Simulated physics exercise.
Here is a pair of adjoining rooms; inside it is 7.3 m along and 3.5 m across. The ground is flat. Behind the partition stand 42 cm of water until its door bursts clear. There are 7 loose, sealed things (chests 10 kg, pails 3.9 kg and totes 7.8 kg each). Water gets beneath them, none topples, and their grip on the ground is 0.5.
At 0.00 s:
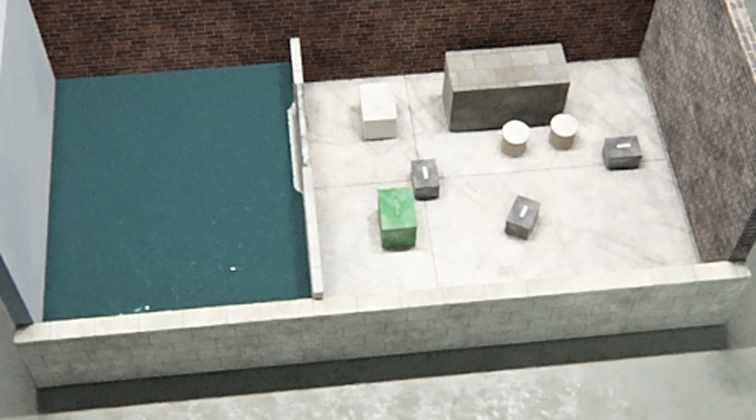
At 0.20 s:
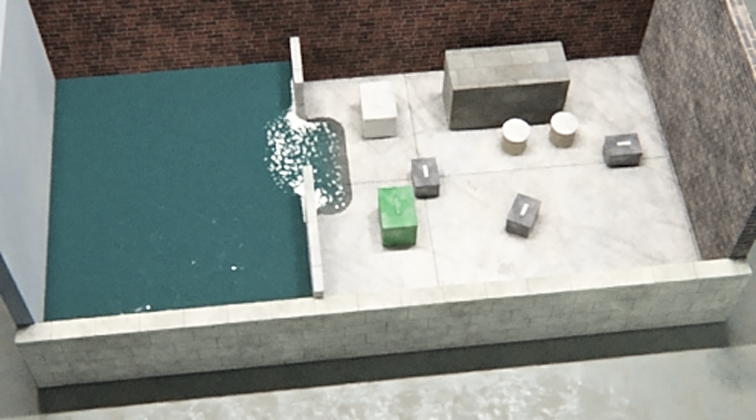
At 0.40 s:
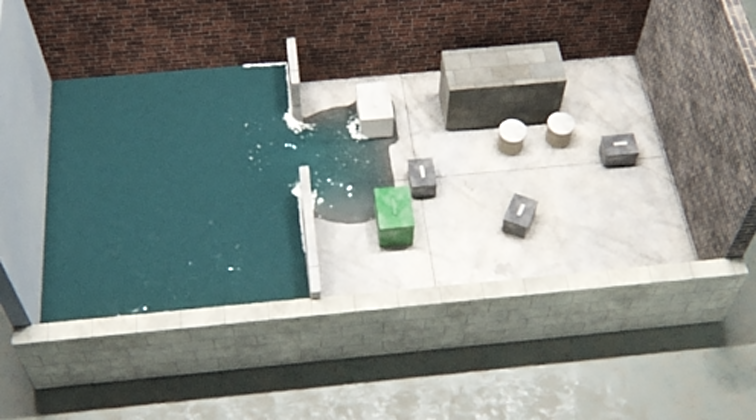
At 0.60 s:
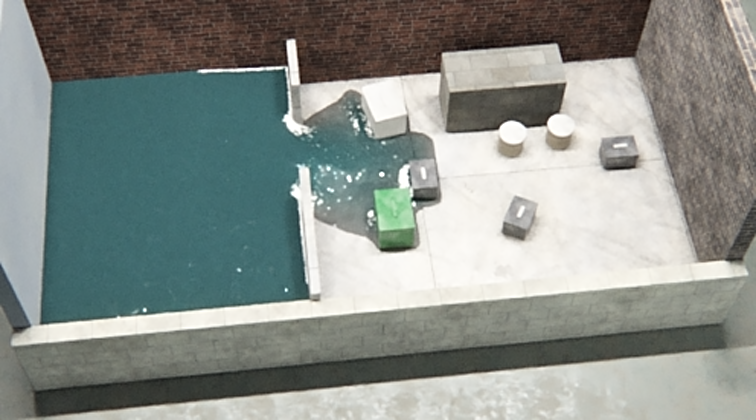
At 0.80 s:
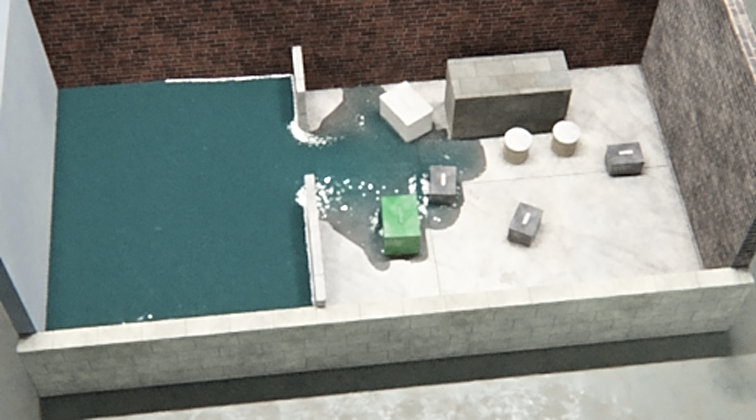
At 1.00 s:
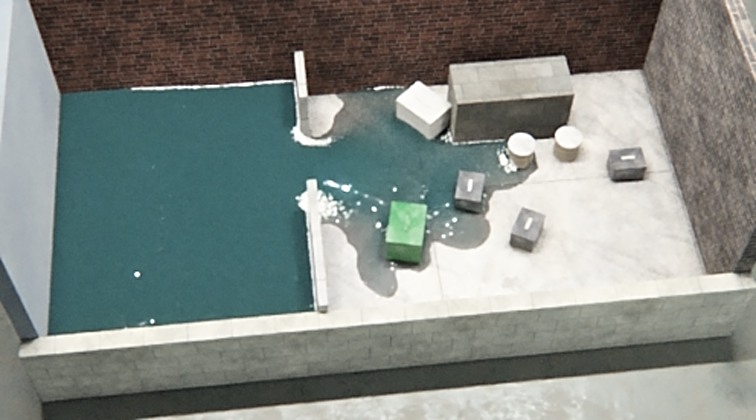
We see teal water burst through a gap in a low dividing wall and spread rightward across a pale floor, pushing a white block toward a large grey block, then shifting a small grey box and slightly nudging a green chest.
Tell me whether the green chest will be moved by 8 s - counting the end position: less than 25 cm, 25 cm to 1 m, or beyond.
Green chest moves a short way.
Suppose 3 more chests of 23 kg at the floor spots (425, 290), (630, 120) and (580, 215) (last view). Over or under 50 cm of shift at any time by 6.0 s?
In that order: Short of it, past it, over.
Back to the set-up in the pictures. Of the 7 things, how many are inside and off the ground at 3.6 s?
At that moment 7.
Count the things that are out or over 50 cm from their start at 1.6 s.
I count 4.
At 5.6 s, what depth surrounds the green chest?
Roughly 6 cm.
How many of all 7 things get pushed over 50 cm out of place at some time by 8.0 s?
I count 7.
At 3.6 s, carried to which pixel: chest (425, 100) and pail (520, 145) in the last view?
Around (432, 78) and (687, 247).
After 1.6 s the green chest is near (435, 246), 0.5 m from its start, aground; 2 afloat.
After 3.6 s the green chest is near (467, 290), 1.1 m from its start, afloat; 7 afloat.
After 5.6 s the green chest is near (429, 272), 0.7 m from its start, afloat; 7 afloat.
After 8.0 s the green chest is near (369, 177), 0.7 m from its start, afloat; 7 afloat.
